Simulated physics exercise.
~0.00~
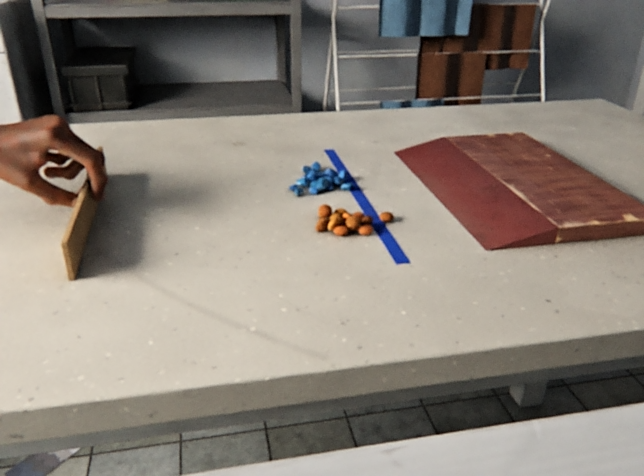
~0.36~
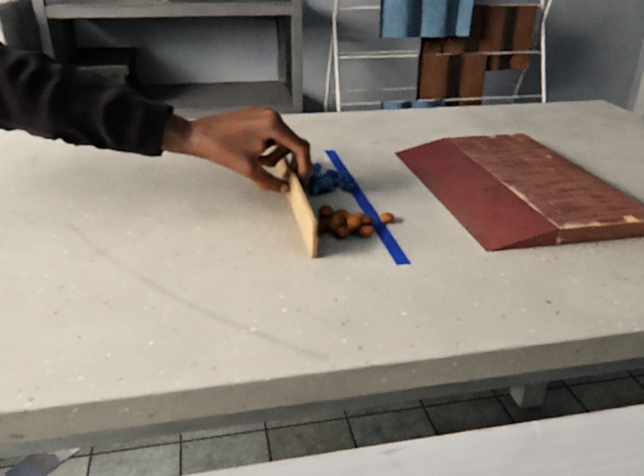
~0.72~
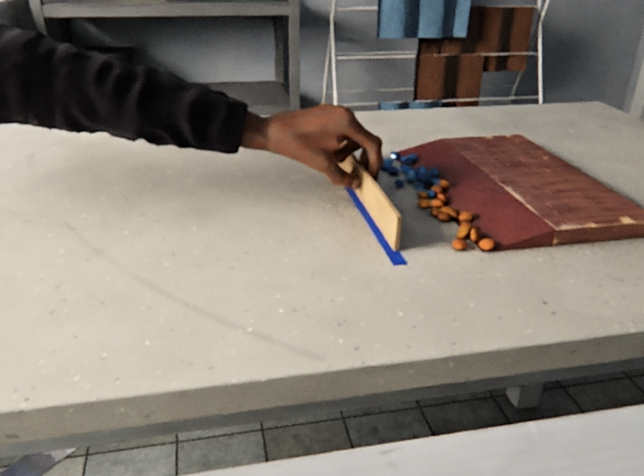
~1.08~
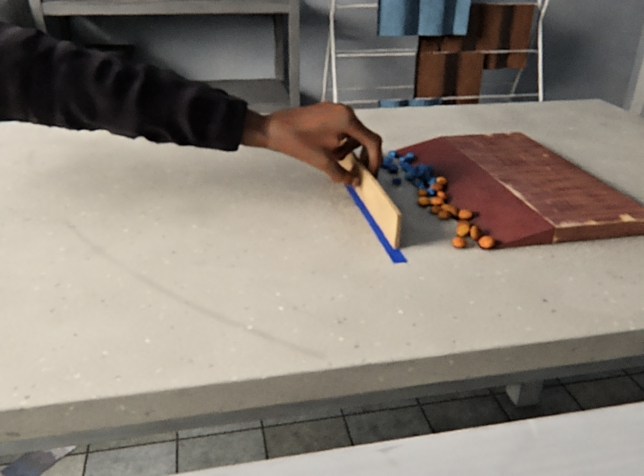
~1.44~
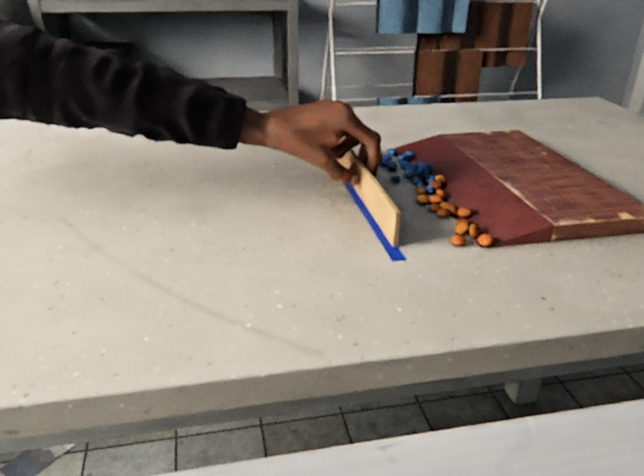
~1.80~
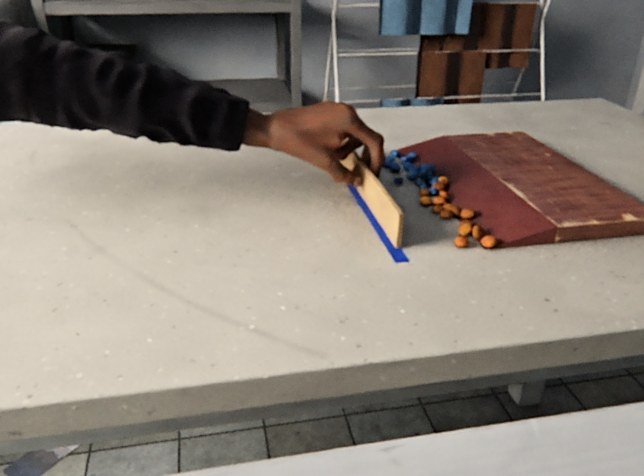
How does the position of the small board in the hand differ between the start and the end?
At the start the board stands near the left side of the table, well away from the blue tape. By the end it is further right, held upright at the tape just behind the pieces.
Hand pushing a small board right, shoving blue and orange-brown pieces partly onto a dark red ramp, then stopping at blue tape.
